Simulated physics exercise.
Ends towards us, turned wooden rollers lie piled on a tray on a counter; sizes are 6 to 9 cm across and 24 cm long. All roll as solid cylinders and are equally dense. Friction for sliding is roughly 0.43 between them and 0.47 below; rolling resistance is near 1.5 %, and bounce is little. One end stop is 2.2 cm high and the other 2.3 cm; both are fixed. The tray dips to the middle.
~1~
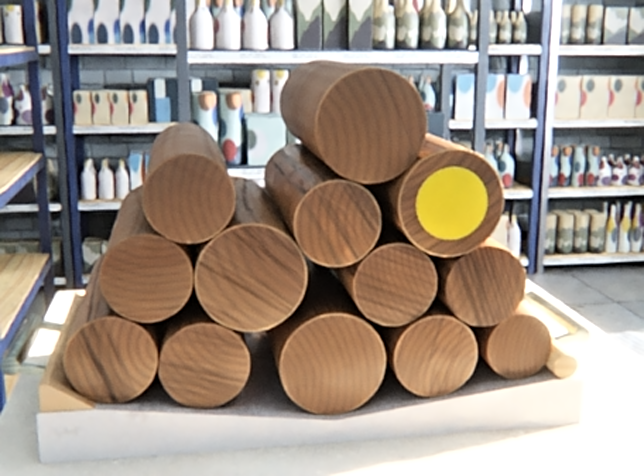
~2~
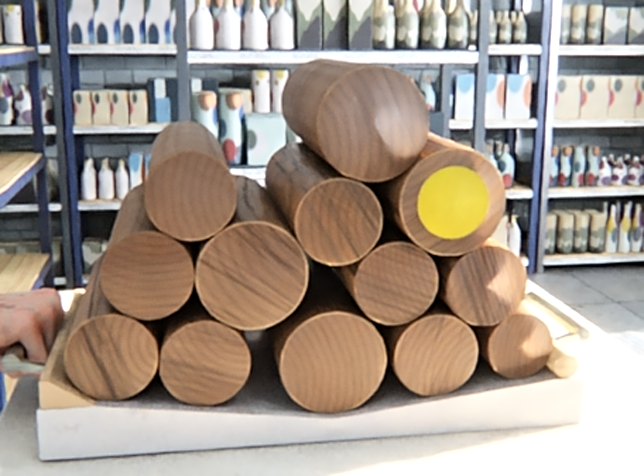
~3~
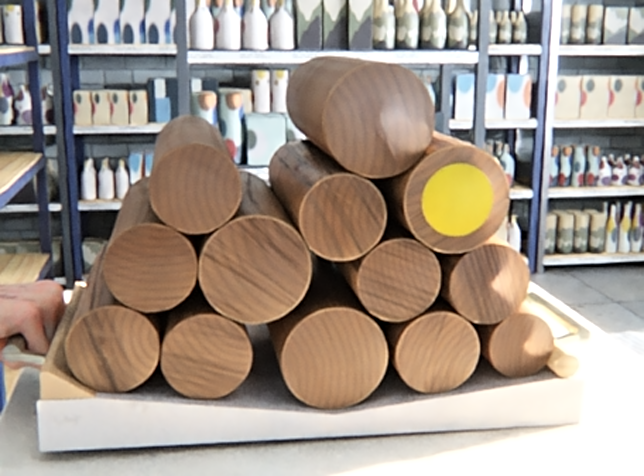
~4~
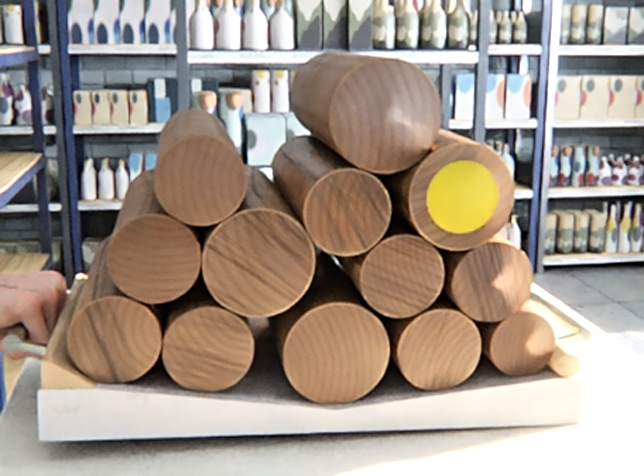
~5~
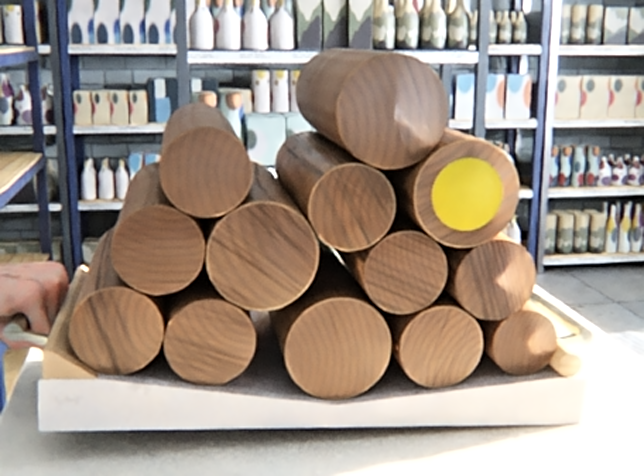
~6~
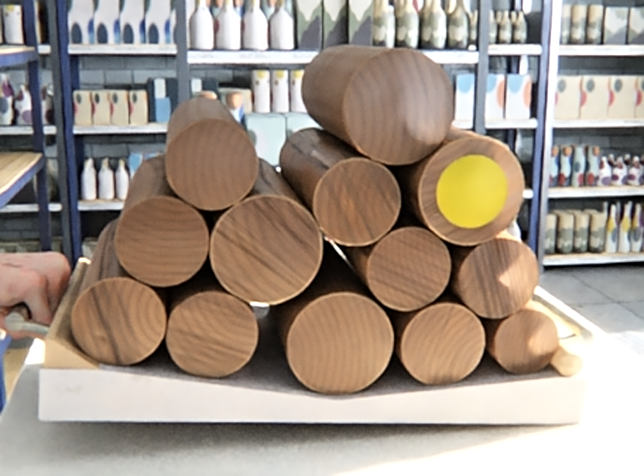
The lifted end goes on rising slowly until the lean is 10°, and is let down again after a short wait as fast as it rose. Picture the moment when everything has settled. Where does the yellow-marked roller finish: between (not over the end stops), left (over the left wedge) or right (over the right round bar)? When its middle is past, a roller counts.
I reckon the yellow-marked roller finishes right.
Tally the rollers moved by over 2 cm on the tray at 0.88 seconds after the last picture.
7 by then.
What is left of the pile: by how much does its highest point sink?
Around 8 centimetres.
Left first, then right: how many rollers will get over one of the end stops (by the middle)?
The left side has 0 and the right side 3.
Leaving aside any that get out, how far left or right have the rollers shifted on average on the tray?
Mean shift: Approx. 1 cm, rightward.
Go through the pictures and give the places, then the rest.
In the first frame, 13 rollers, 5 on the base, highest (372, 127); yellow (452, 204); left wedge (2.3 cm) (44, 385); right round bar (2.2 cm) (568, 354).
The second frame shows tray just starting; stops (44, 382) and (568, 354); pile unchanged.
The third frame shows left end up 1°; stops (45, 372) and (569, 354); pile unchanged.
The fourth frame shows left end up 2°; stops (46, 362) and (571, 353); pile unchanged.
The fifth frame shows left end up 4°; stops (48, 351) and (572, 353); pile unchanged.
The sixth frame shows left end up 5°; stops (50, 340) and (573, 353); pile unchanged; yellow (472, 192).
Then, 0.88 s after the last picture, left end up 10°; 7 now displaced over 2 cm; 2 over the right round bar; yellow 18 cm right and 10 cm down (moves measured on the tray).
Then, 1.65 s after the last picture, left end up 7°; 7 now displaced over 2 cm; 3 over the right round bar; yellow fallen off to the right.
Then, 2.20 s after the last picture, tray level; 7 now displaced over 2 cm; 3 over the right round bar; yellow fallen off to the right.
At rest 2.5 s after the last picture, 6 moved over 2 cm; 3 over the right round bar; yellow fallen off to the right; top of the pile 21 cm high, from 29 cm.
